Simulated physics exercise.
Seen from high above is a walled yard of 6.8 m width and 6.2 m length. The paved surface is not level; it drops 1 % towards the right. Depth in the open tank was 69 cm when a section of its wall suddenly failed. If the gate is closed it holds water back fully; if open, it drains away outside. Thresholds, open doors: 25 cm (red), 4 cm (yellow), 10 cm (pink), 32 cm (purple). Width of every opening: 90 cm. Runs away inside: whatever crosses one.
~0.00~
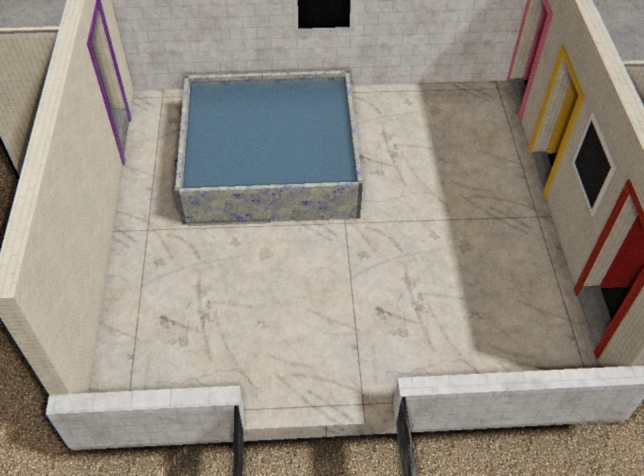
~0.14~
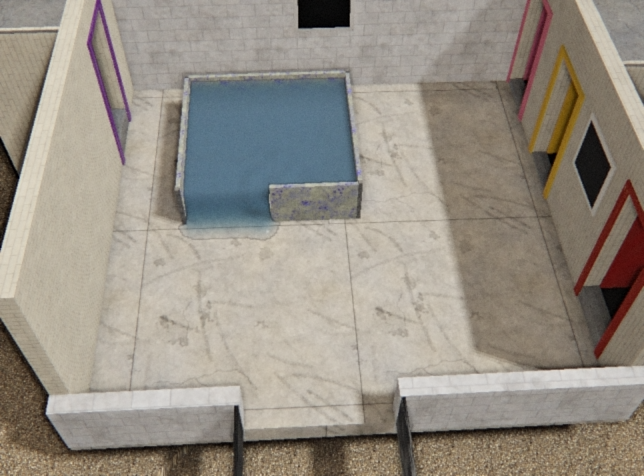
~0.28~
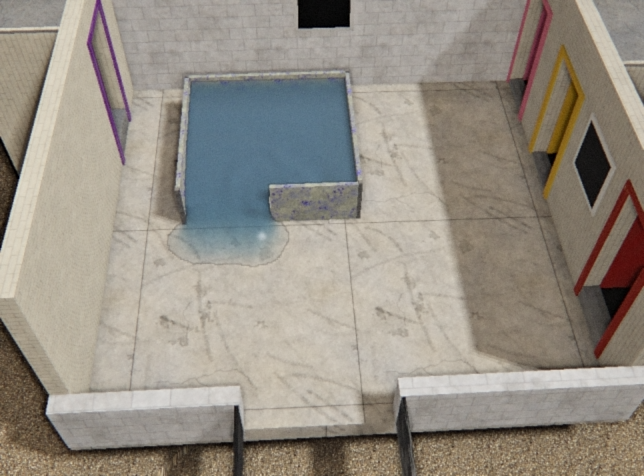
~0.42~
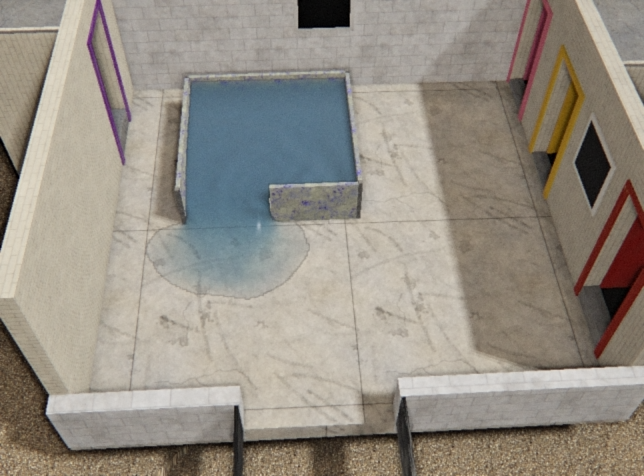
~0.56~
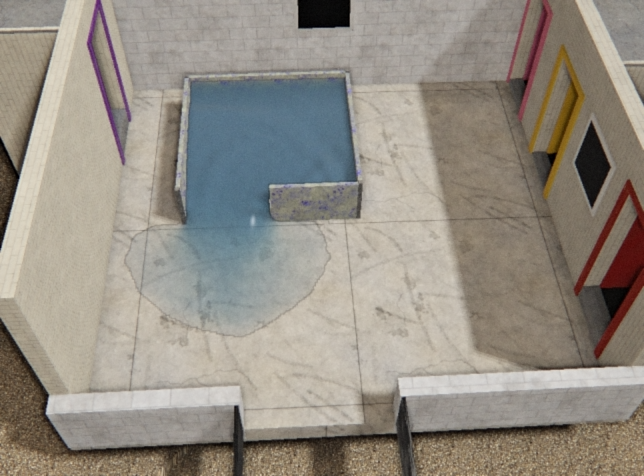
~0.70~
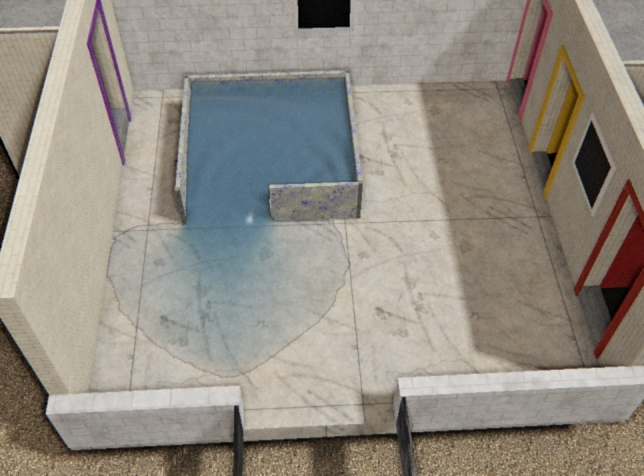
Water pours through a gap in the tank's front wall and spreads across the paved yard.
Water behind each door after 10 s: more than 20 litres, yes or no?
Red door: No; yellow door: No; pink door: No; purple door: No.
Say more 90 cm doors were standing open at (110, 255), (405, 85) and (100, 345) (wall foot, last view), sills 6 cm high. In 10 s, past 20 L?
Result in order - more than that, not enough, more than that.
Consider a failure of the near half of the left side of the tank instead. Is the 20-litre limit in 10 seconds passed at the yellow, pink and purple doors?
Then: Yellow beyond it, pink beyond it, purple short of it.
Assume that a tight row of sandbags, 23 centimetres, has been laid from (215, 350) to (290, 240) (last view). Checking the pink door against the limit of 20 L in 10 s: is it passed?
Outcome - pink: Fail.
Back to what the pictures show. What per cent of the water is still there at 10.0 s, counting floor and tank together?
About 72 per cent.
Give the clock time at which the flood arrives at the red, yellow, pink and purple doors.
Red 4.0 s, yellow 6.0 s, pink 7.0 s, purple 4.5 s.
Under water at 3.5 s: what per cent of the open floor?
About 40 per cent.
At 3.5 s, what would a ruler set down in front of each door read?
Door by door, in cm: Red reads 0, yellow reads 0, pink reads 0, purple reads 0.
After 1.4 s water covers 30 % of the floor and is deepest (43 cm) near (210, 226); red door not reached, yellow door not reached, pink door not reached, purple door not reached.
After 2.2 s water covers 30 % of the floor and is deepest (50 cm) near (117, 404); red door not reached, yellow door not reached, pink door not reached, purple door not reached.
After 3.5 s water covers 40 % of the floor and is deepest (30 cm) near (191, 339); red door not reached, yellow door not reached, pink door not reached, purple door not reached.
After 6.0 s water covers 65 % of the floor and is deepest (26 cm) near (596, 369); red door 20 cm at the sill, 0 L in, yellow door 1 cm at the sill, 0 L in, pink door not reached, purple door 3 cm at the sill, 0 L in.
After 10.0 s water covers 90 % of the floor and is deepest (16 cm) near (604, 394); red door 15 cm at the sill, 0 L in, yellow door 5 cm at the sill, 2 L in, pink door 10 cm at the sill, 4 L in, purple door 10 cm at the sill, 0 L in.
